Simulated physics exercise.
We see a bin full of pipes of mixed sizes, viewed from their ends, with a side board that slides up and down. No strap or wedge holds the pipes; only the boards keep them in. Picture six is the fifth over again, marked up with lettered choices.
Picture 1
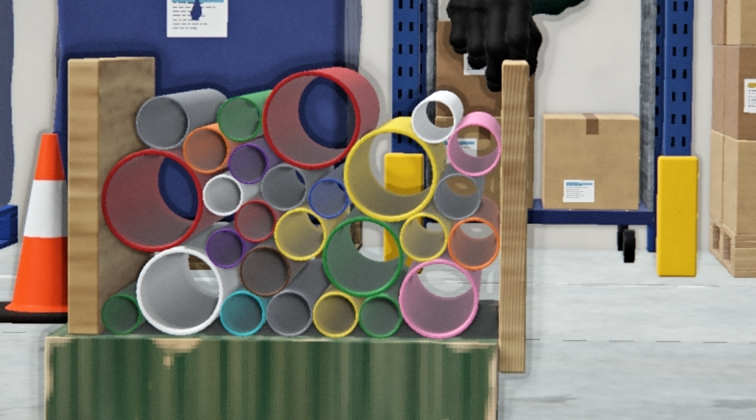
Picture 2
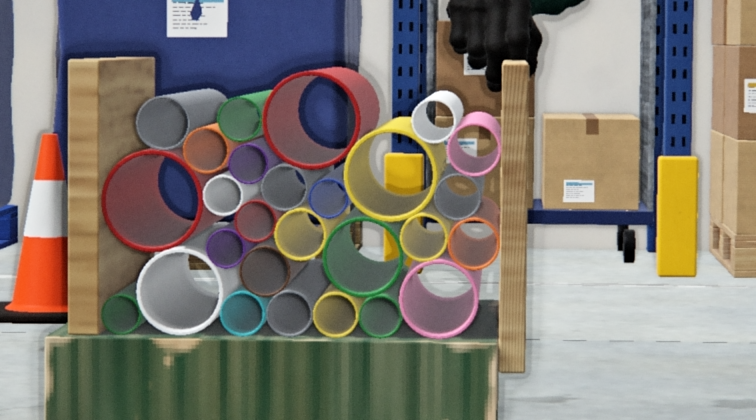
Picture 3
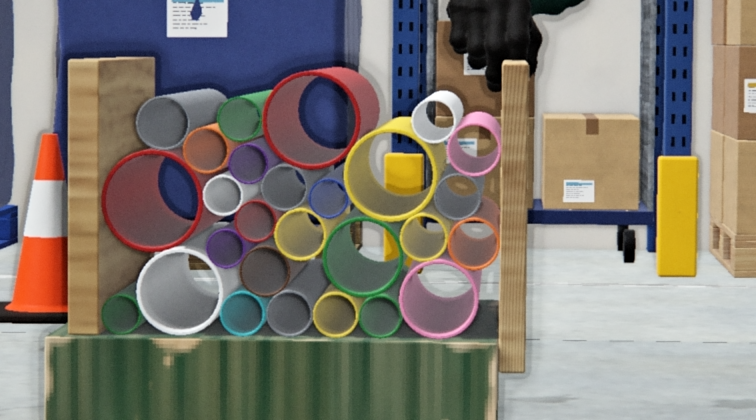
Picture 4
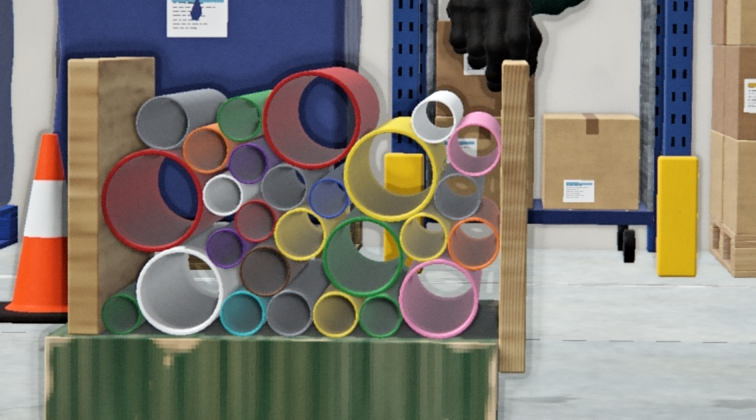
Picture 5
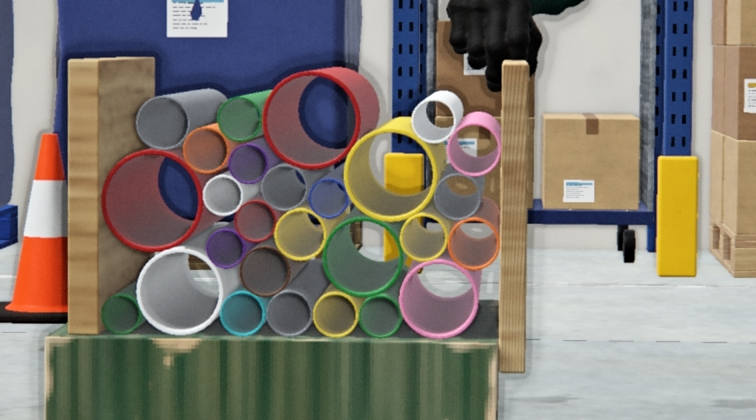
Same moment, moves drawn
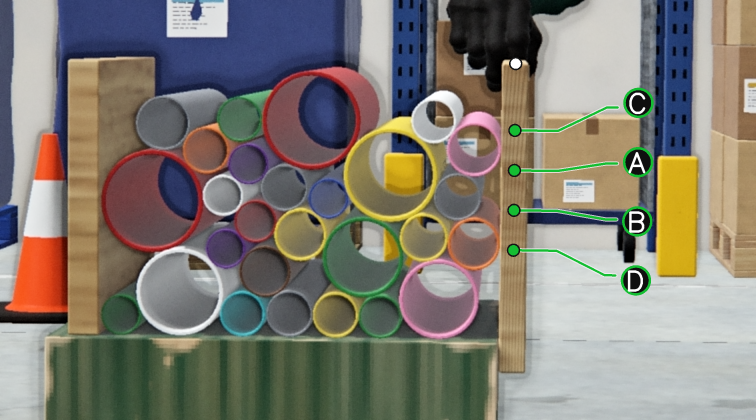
In a warehouse, colourful pipes of mixed sizes sit stacked between wooden boards, all motionless.
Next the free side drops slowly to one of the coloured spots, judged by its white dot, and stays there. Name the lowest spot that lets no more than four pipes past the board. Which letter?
The last mark within the limit is D.
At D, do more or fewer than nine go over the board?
Fewer than nine.
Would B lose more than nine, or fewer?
At B, fewer than nine.
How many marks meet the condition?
Four of the four.
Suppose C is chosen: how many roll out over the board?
The count is none.
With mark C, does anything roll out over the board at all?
No, at C.
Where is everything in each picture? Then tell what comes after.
A green pipe (240, 120); side board (513, 203), in the first frame.
A green pipe (380, 317), in the second frame.
An orange pipe (474, 244); a yellow pipe (391, 175), in the third frame.
A pink pipe (475, 150); a green pipe (240, 120), in the fourth frame.
Side board (513, 203); a green pipe (380, 317), in the fifth frame.
On the copy, A at (514, 170); B at (514, 210); C at (515, 130); D at (513, 250); the white dot at (515, 64).
On D. First, top of the board (501, 150).
Then, top of the board (500, 247).
Finally, top of the board (500, 249), two out over the board.
By contrast, A none out over the board; B two out over the board; C none out over the board.
